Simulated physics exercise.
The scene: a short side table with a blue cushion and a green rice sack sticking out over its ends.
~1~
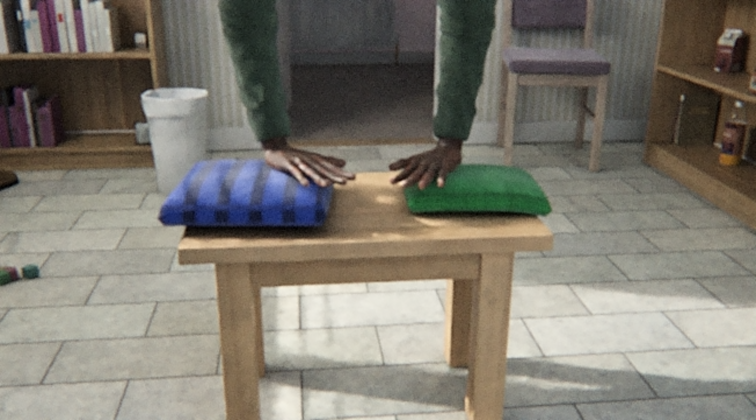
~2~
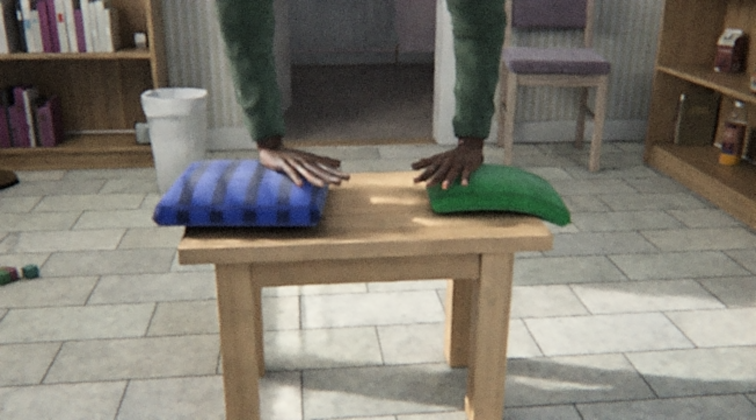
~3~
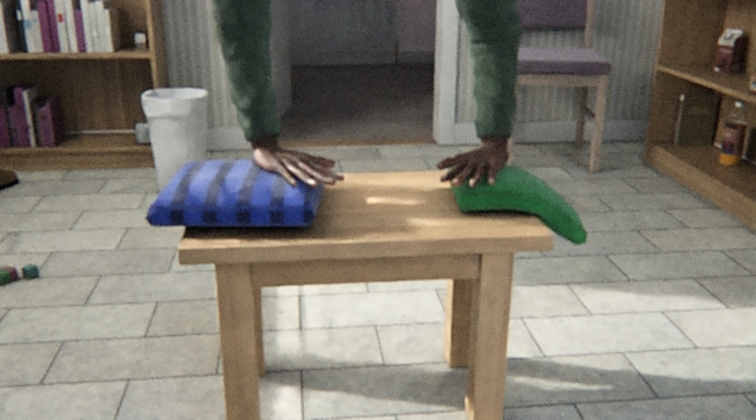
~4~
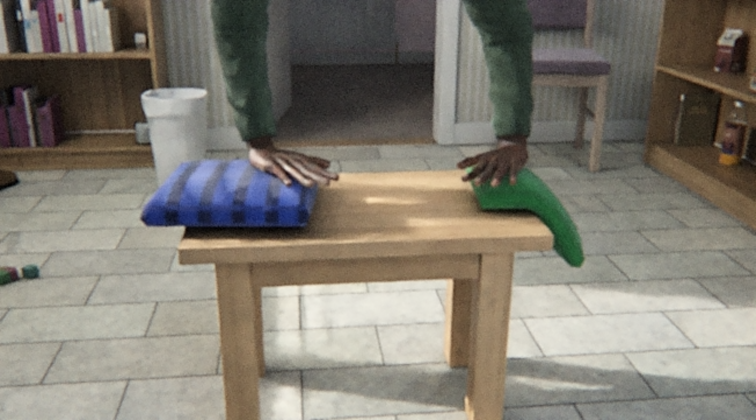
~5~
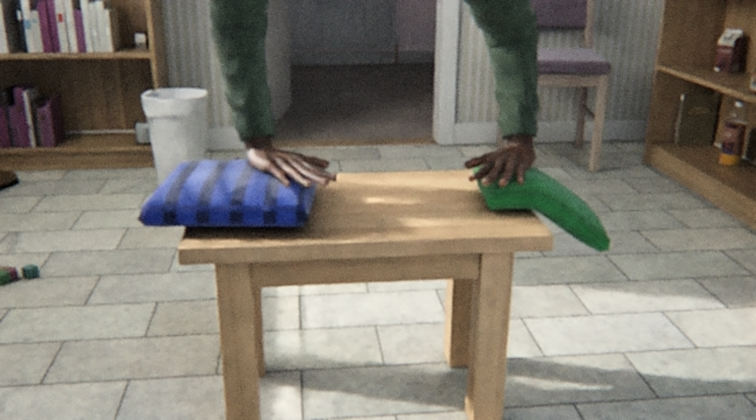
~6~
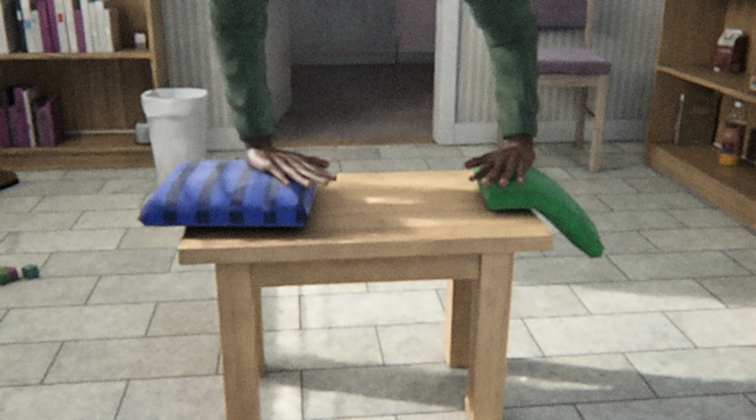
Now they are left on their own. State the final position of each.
In the end my guess is the blue cushion sticks around; my guess is the green rice sack won't hang around.
Then, 0.30 s past the final frame, cushion unmoved; rice sack falling near (549, 255).
Then, 0.60 s past the final frame, cushion unmoved; rice sack on the floor near (563, 360).
When it is over, cushion unmoved; rice sack on the floor near (568, 367). The blue cushion remains on top and the green rice sack goes down.
